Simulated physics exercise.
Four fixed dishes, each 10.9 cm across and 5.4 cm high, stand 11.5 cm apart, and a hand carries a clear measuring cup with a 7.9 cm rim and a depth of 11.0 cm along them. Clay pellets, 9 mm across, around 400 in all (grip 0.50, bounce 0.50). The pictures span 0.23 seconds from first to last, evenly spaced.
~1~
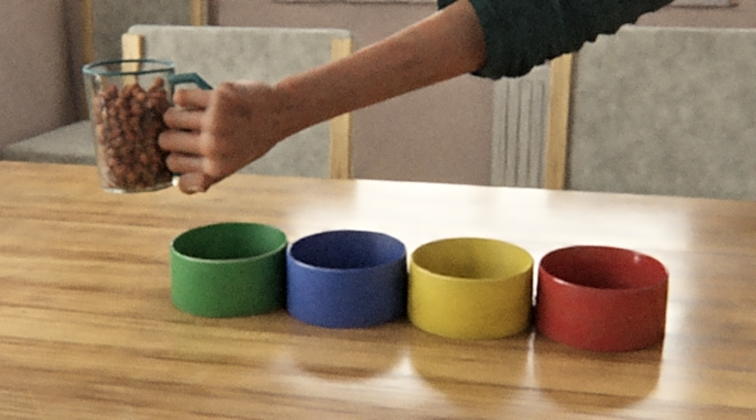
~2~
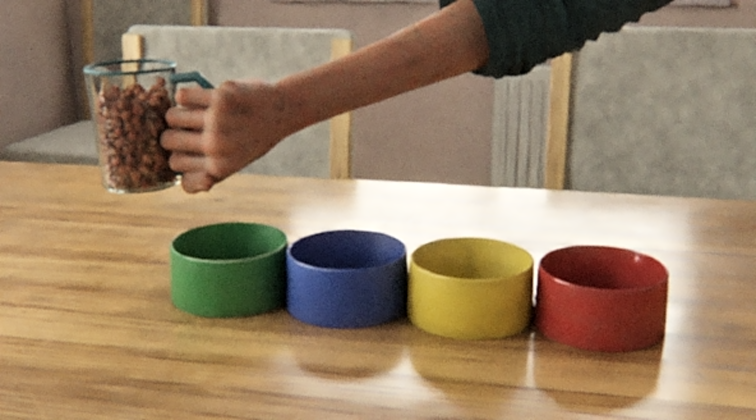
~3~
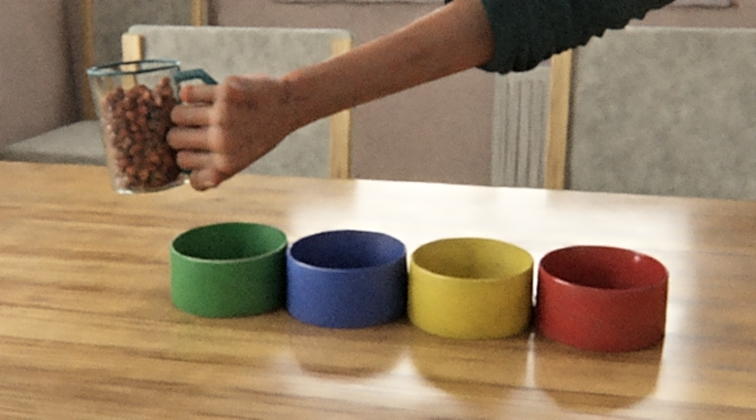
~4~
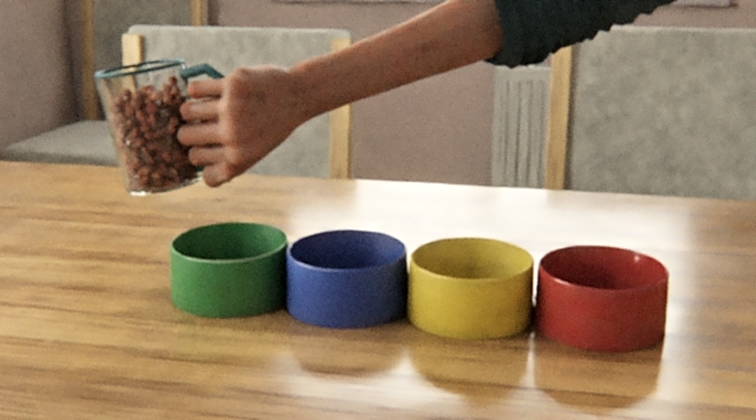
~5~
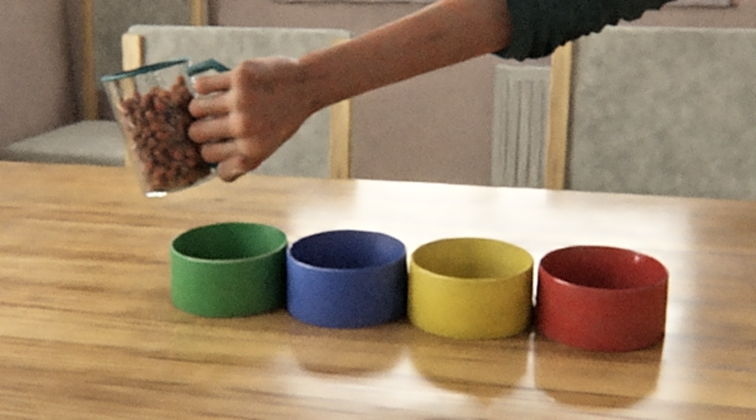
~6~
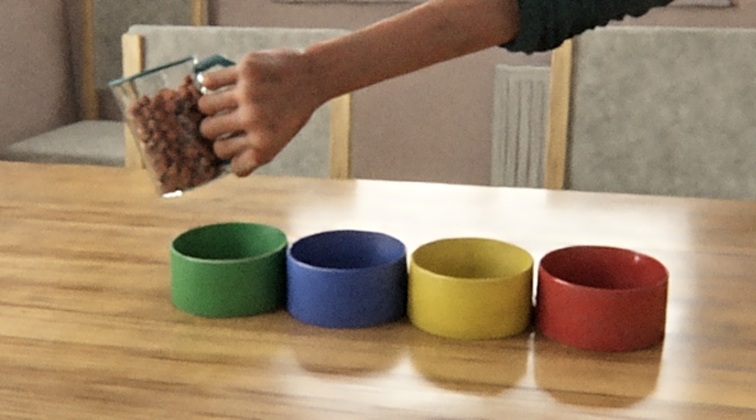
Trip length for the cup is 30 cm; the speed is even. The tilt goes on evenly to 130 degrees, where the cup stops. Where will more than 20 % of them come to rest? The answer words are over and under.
Red dish: Under. Blue dish: Over. Green dish: Under. Yellow dish: Under. Counter: Under.
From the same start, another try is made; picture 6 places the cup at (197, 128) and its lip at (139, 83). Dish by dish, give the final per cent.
Kept per dish: Red = 0, blue = 100, green = 0, yellow = 0.
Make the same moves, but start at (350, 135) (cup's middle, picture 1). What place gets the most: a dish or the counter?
Biggest portion: Red.
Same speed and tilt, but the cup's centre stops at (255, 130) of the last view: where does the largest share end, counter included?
Result: Largest portion at green.
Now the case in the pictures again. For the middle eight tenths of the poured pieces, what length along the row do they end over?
Length: Approx. 7 cm.
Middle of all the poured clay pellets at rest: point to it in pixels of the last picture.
Centre at rest: Approx. (356, 280) px.
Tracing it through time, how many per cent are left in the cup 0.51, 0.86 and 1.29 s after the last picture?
Going in order, it reads 100, then 95, and finally 10 per cent.
Then, 0.51 s after the last picture, tilt 71 degrees; cup holds 100 %.
Then, 0.86 s after the last picture, tilt 107 degrees; cup holds 95 %, blue 5 %.
Then, 1.29 s after the last picture, tilt 130 degrees; cup holds 10 %, blue 80 %, yellow 5 %.
In the end, red 0 %, blue 90 %, green 0 %, yellow 5 %, counter 5 %.
